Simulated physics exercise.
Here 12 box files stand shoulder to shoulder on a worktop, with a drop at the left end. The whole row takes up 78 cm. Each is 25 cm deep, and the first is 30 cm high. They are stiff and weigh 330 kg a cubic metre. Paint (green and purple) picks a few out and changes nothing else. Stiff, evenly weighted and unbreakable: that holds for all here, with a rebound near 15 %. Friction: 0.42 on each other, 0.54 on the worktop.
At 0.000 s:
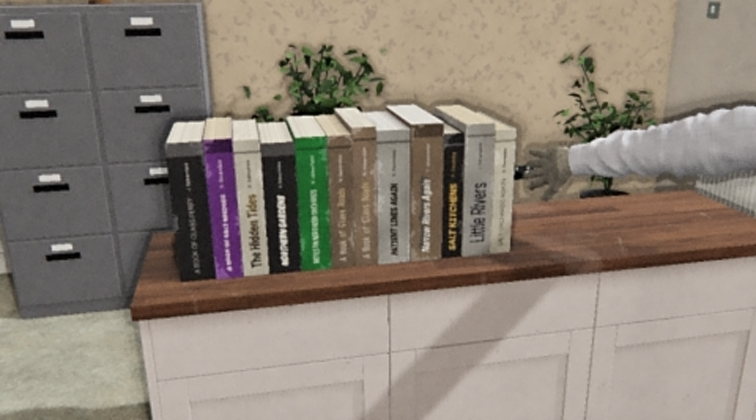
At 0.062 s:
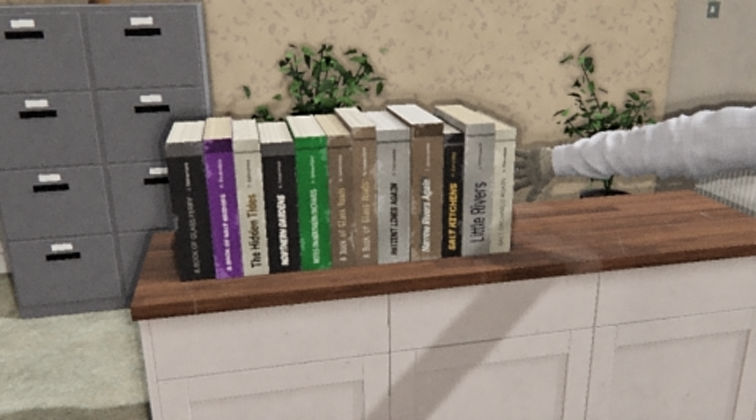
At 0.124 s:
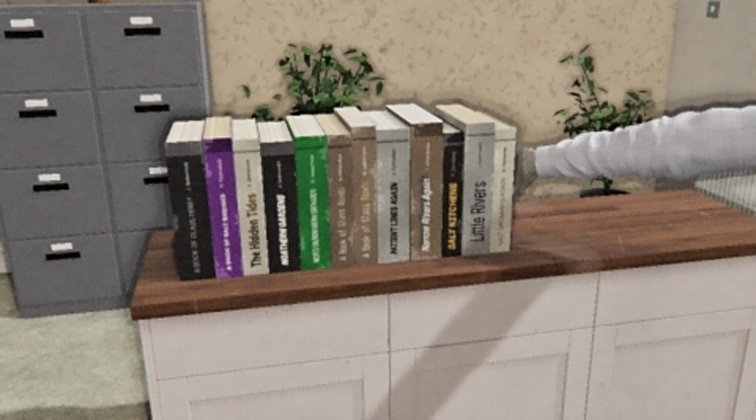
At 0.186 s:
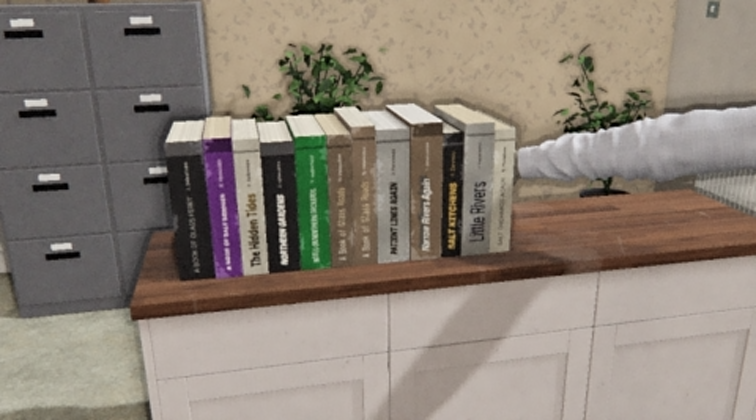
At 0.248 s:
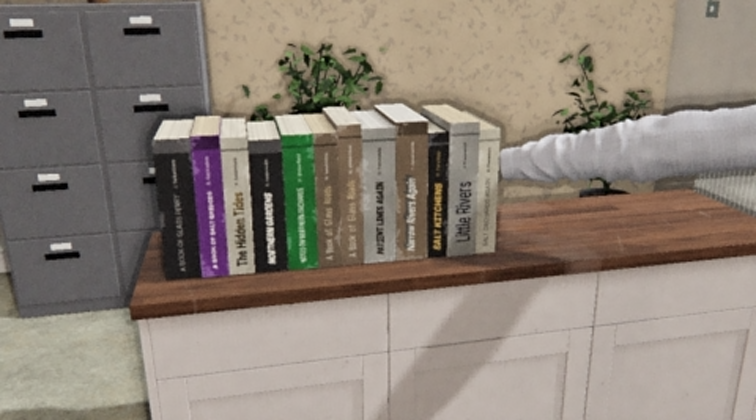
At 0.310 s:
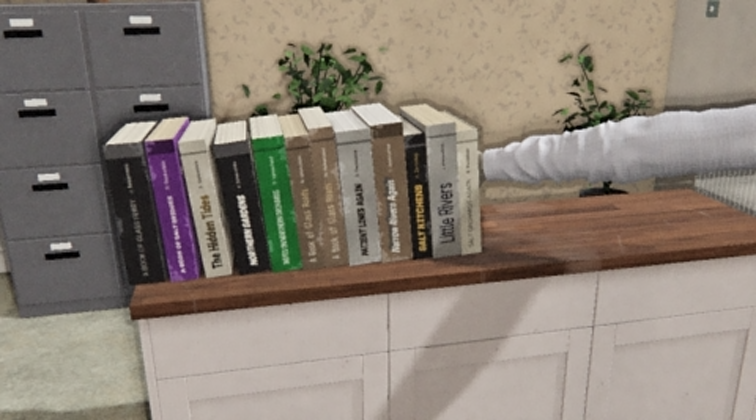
White-sleeved arm reaching in from the right and pushing a row of upright books leftward along a wooden worktop, the books leaning slightly.
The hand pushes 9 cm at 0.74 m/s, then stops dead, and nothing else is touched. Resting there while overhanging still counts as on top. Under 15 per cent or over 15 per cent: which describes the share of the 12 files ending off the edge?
I would say upwards of 15 per cent of them.
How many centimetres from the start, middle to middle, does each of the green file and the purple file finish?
The green one ends around 30 cm from its start and the purple one around 110 cm.
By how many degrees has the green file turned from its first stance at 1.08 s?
Roughly 60°.
Around 0.37 s, none of the 12 files off the edge, 12 disturbed; purple file tipped 20°; green file tipped 14°.
Around 0.50 s, none of the 12 files off the edge, 12 disturbed; purple file tipped 56°; green file tipped 28°.
Around 0.76 s, 2 of the 12 files off the edge; purple file upside down; green file tipped 36°.
Around 1.08 s, 3 of the 12 files off the edge; purple file tipped 73°, 79 cm lower; green file tipped 61°.
Finally (1.7 s), 3 of the 12 files off the edge; purple file on its side; green file tipped 57°. That is 25 per cent. Seen by the last camera, middles, green file near (189, 214).
